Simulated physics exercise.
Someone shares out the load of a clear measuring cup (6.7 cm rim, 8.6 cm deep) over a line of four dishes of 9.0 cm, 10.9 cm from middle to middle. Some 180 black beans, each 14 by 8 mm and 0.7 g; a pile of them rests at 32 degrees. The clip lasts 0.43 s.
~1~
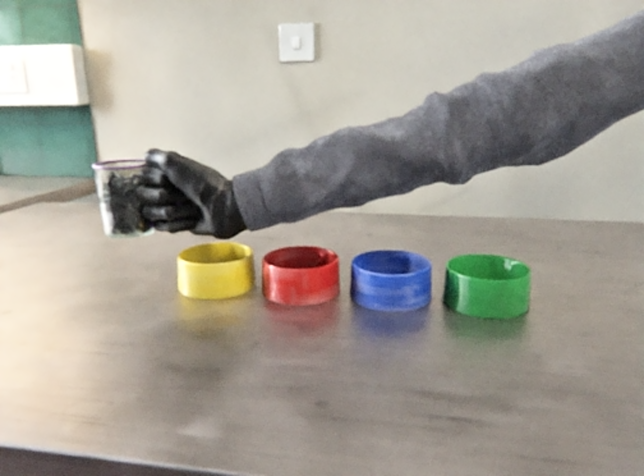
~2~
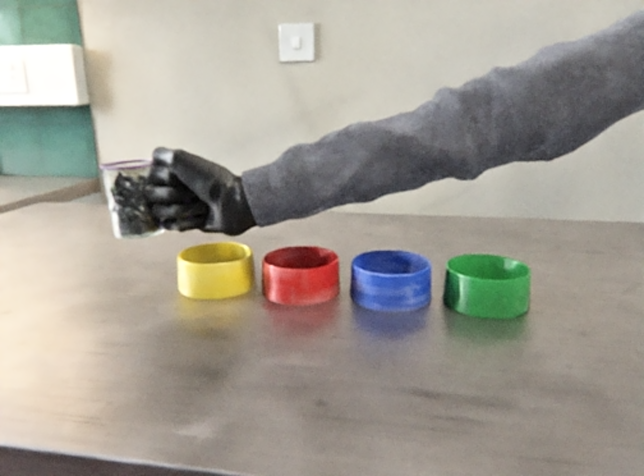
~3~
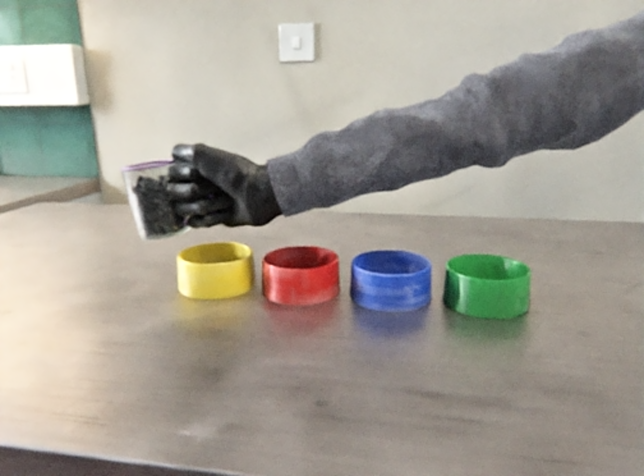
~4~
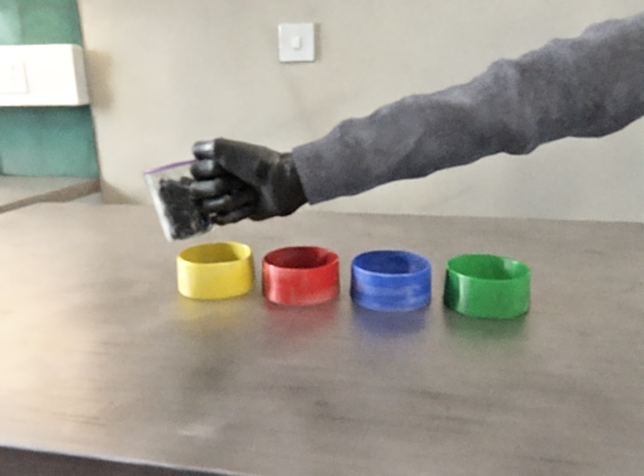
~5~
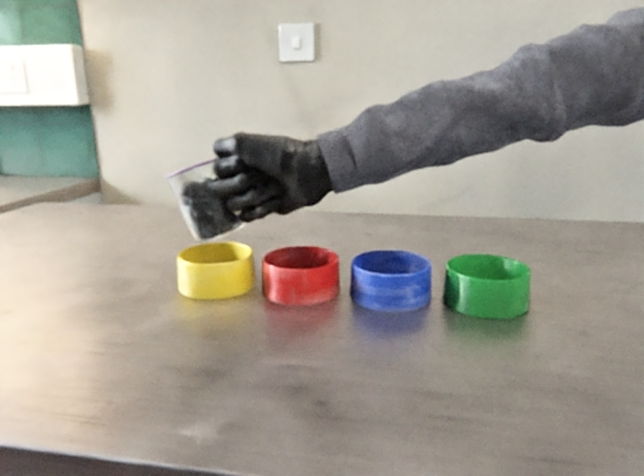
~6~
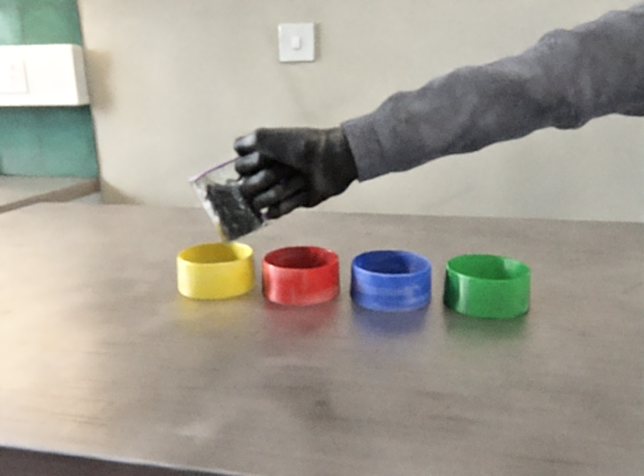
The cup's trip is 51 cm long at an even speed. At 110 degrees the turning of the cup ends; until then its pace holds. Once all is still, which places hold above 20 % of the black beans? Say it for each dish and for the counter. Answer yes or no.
Red dish: No; blue dish: No; green dish: Yes; yellow dish: No; on the counter: No.
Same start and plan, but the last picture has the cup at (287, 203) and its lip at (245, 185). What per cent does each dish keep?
Red 0; blue 0; green 100; yellow 0.
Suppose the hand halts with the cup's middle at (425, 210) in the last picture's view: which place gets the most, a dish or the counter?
Most goes to: Blue.
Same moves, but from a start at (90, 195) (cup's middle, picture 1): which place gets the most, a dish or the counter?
The winner: Green.
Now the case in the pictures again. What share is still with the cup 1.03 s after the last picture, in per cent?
Some 100 per cent of the load.
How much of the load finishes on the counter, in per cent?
Roughly 0 per cent.
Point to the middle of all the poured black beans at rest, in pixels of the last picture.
Around (489, 283).
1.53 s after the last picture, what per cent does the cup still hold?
Some 45 per cent of the load.
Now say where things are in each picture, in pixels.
Cup at (127, 198), tilt 0 degrees, lip at (99, 164), moved 0.0 cm; middle of the pieces at (128, 205); yellow dish at (216, 253); red dish at (301, 258); blue dish at (391, 262); green dish at (488, 267), in the first picture.
Cup at (135, 199), tilt 2 degrees, lip at (106, 165), moved 1.1 cm; middle of the pieces at (137, 206), in the second picture.
Cup at (158, 199), tilt 7 degrees, lip at (126, 168), moved 4.2 cm; middle of the pieces at (160, 207), in the third picture.
Cup at (182, 200), tilt 13 degrees, lip at (147, 172), moved 7.4 cm; middle of the pieces at (184, 207), in the fourth picture.
Cup at (207, 201), tilt 19 degrees, lip at (170, 176), moved 10.6 cm; middle of the pieces at (210, 208), in the fifth picture.
Cup at (232, 202), tilt 24 degrees, lip at (193, 180), moved 13.8 cm; middle of the pieces at (235, 209); yellow dish at (216, 253); red dish at (301, 258); blue dish at (391, 262); green dish at (488, 267), in the sixth picture.
Then, 0.62 s after the last picture, tilt 65 degrees; cup holds 100 %.
Then, 1.03 s after the last picture, tilt 91 degrees; cup holds 100 %.
Then, 1.53 s after the last picture, tilt 110 degrees; cup holds 45 %, green 55 %.
In the end, red 0 %, blue 0 %, green 100 %, yellow 0 %, counter 0 %.
